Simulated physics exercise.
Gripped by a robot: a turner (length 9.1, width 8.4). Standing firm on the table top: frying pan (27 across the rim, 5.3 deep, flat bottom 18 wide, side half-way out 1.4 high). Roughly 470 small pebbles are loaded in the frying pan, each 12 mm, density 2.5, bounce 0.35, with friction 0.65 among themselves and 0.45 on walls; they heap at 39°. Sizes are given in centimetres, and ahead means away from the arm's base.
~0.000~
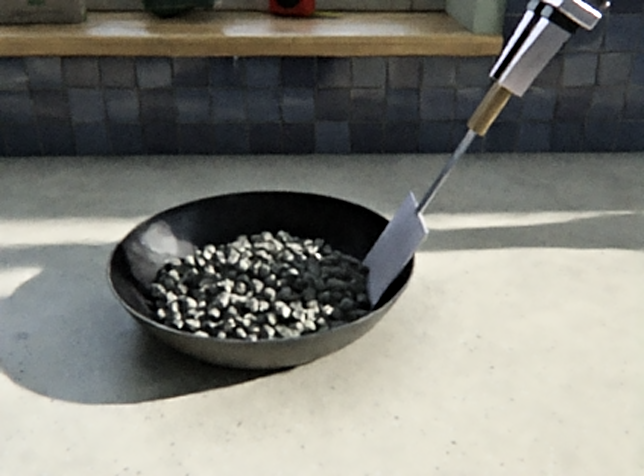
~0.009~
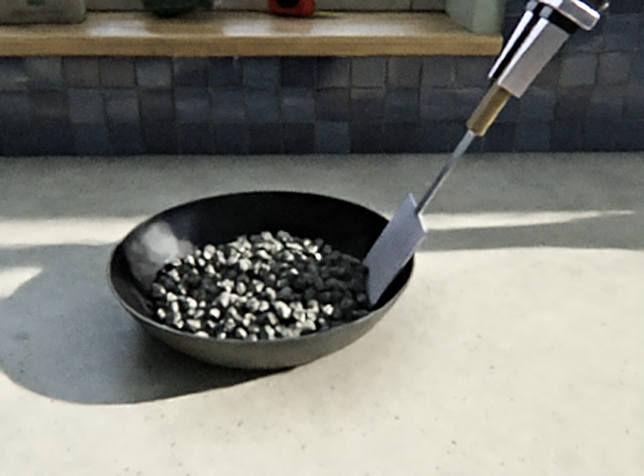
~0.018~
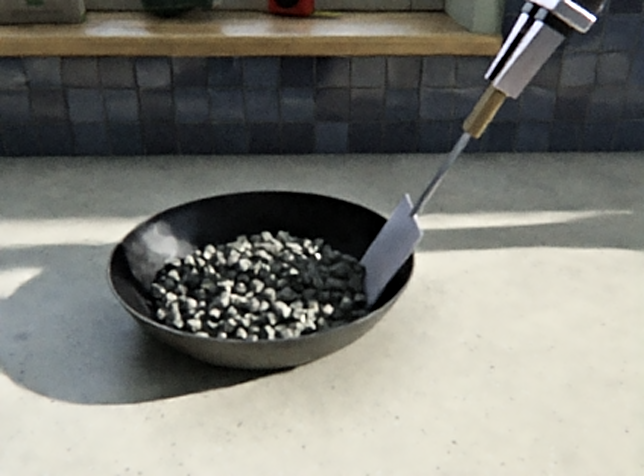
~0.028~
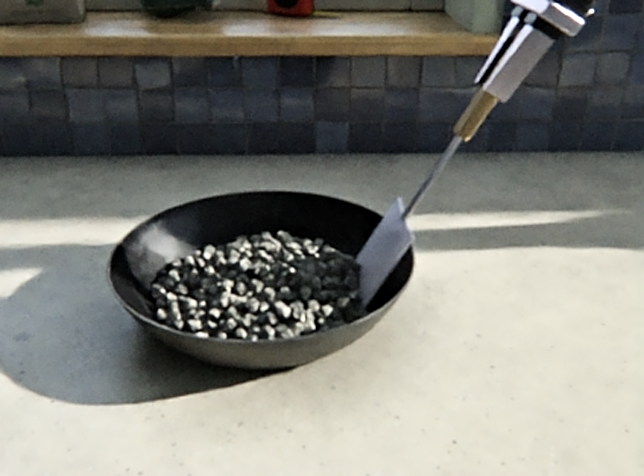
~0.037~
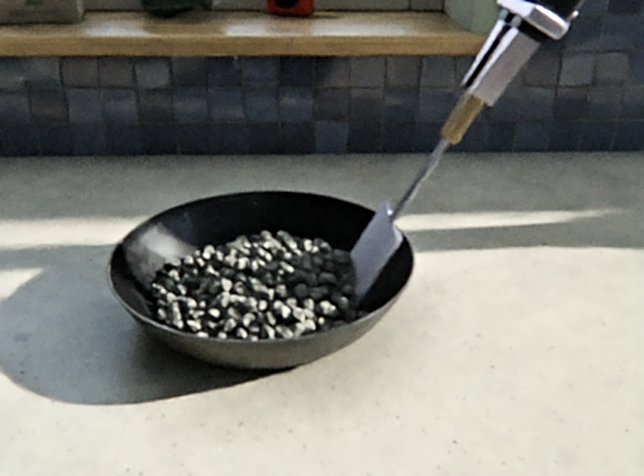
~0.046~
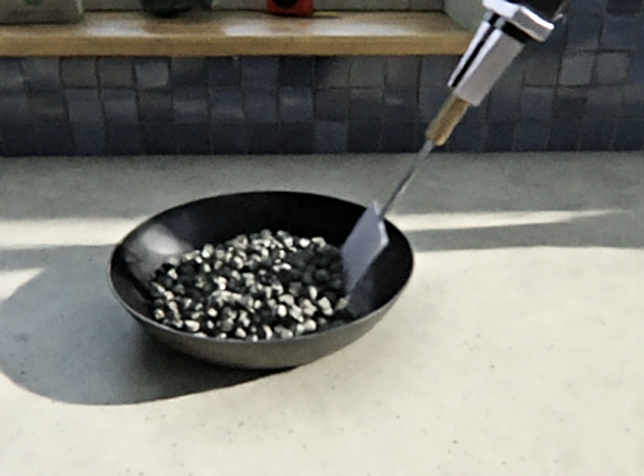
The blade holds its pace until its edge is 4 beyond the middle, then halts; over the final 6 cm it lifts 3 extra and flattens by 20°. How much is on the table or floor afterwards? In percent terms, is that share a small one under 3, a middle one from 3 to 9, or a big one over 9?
A middle one.
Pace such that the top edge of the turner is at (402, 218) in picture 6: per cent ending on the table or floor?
0 %.
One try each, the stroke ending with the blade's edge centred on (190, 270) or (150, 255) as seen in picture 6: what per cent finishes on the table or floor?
Close to 15 and close to 40 per cent, respectively.
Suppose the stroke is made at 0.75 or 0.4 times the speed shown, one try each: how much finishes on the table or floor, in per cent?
Roughly 0 percent for the first try, 0 percent for the second.
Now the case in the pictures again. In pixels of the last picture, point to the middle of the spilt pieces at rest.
Pixel estimate: About (47, 303).
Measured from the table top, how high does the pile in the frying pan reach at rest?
Some 6.5 cm above the table.
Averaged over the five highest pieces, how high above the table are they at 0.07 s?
6 cm or so.
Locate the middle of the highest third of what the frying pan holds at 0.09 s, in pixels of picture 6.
Centre: Approx. (233, 264) in the last view.
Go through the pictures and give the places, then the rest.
In the first picture, turner top edge at (419, 211), sloping 61°; upper third of the load around (266, 277), from x 155 to 365, top at y 235; 468 in the frying pan.
In the second picture, turner top edge at (418, 211), sloping 61°; upper third of the load around (266, 277), from x 155 to 365, top at y 235.
In the third picture, turner top edge at (414, 213), sloping 61°; upper third of the load around (266, 277), from x 155 to 365, top at y 235.
In the fourth picture, turner top edge at (406, 216), sloping 61°; upper third of the load around (267, 277), from x 155 to 365, top at y 235.
In the fifth picture, turner top edge at (393, 218), sloping 61°; upper third of the load around (270, 276), from x 155 to 365, top at y 235.
In the sixth picture, turner top edge at (380, 219), sloping 61°; upper third of the load around (270, 273), from x 155 to 365, top at y 235; 468 in the frying pan.
After 0.07 s, sloping 61°, highest piece 6 above the table; 468 in the frying pan.
After 0.09 s, sloping 55°, highest piece 7 above the table; 468 in the frying pan.
After 0.30 s, sloping 41°, highest piece 7 above the table; 447 in the frying pan, 15 on the table or floor, 6 on the blade or in flight.
After 1.35 s, sloping 41°, highest piece 6 above the table; 446 in the frying pan, 22 on the table or floor.
At rest, 446 in the frying pan, 22 on the table or floor. That is 5 % on the table or floor.
